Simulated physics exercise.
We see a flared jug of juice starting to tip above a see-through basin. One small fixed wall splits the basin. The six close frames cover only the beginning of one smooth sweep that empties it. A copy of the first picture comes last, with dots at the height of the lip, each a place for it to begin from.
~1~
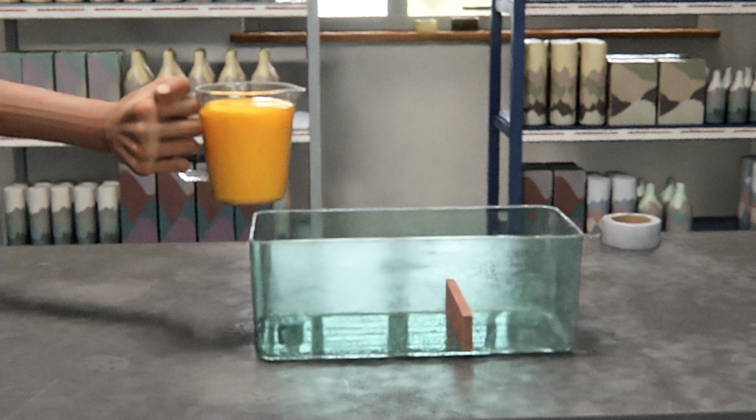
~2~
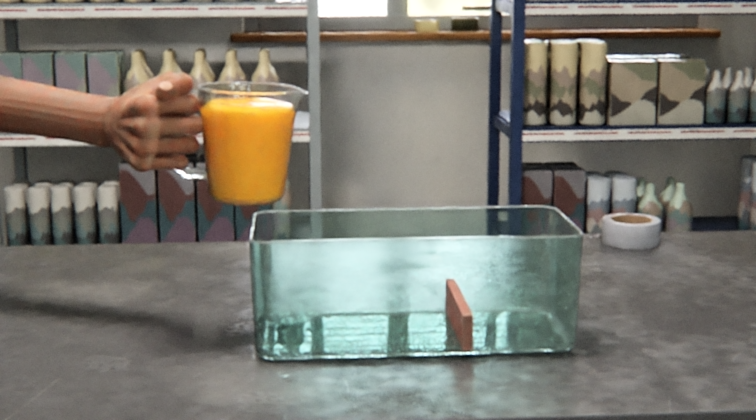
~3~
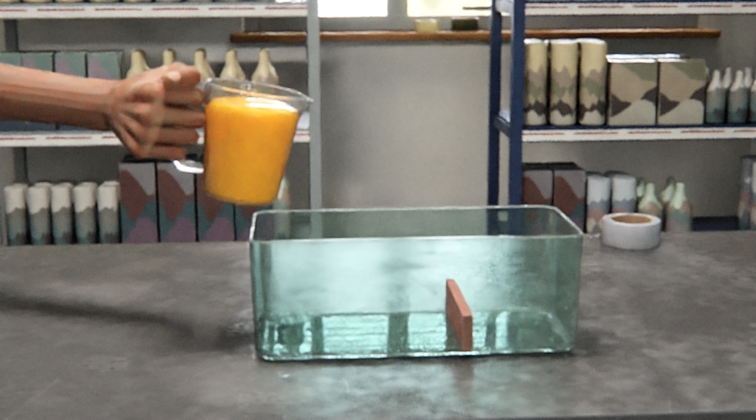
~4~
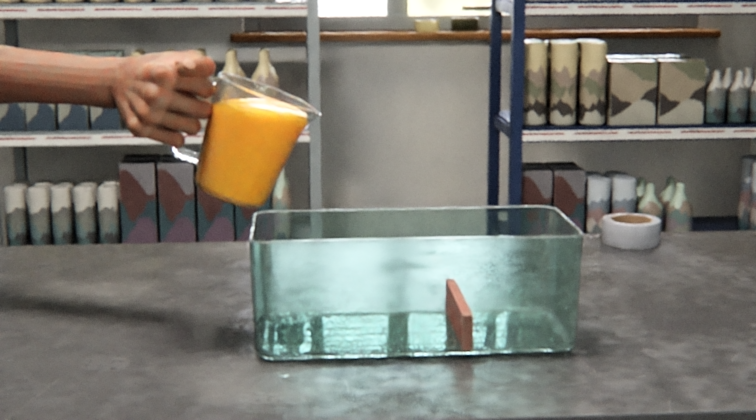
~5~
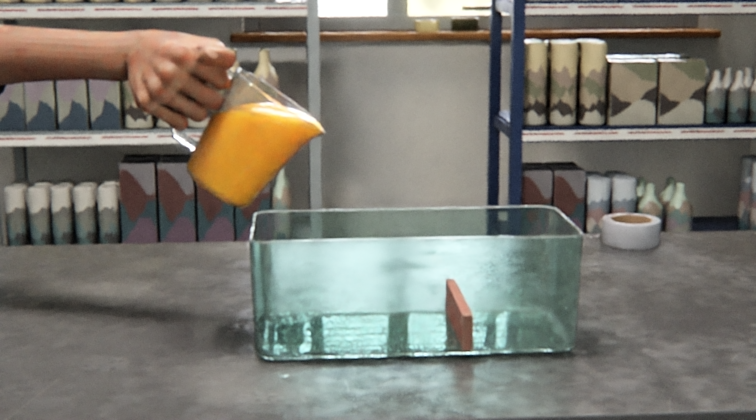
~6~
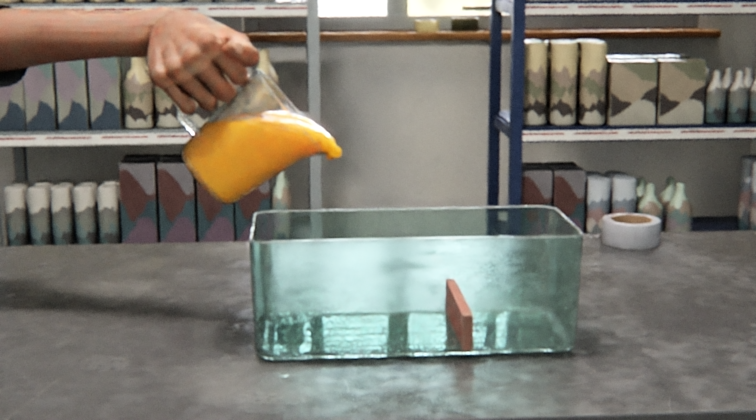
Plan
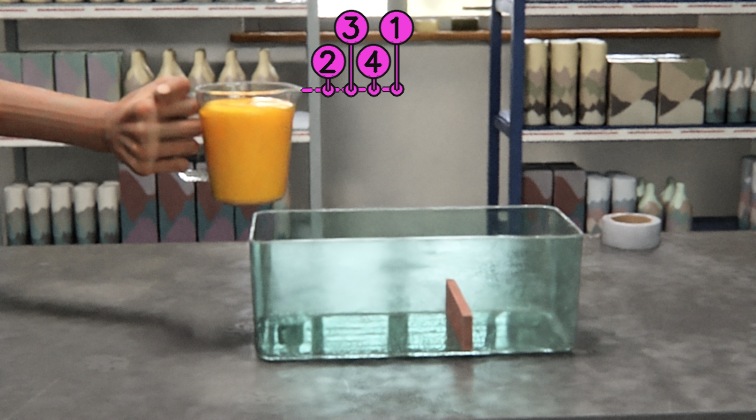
A hand tilts a clear jug rightward above a glass basin until orange juice crosses its lip.
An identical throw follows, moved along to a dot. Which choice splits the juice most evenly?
The best dot is 1.
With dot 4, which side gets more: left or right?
The left side.
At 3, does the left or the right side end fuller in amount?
The left side.
On the marked copy, 1 at (396, 89); 2 at (328, 89); 3 at (351, 89); 4 at (373, 89).
With 1, about 55 % ends left of the wall and 44 % right of it.
With 2, about 91 % ends left of the wall and 8 % right of it.
With 3, about 89 % ends left of the wall and 9 % right of it.
With 4, about 91 % ends left of the wall and 8 % right of it.
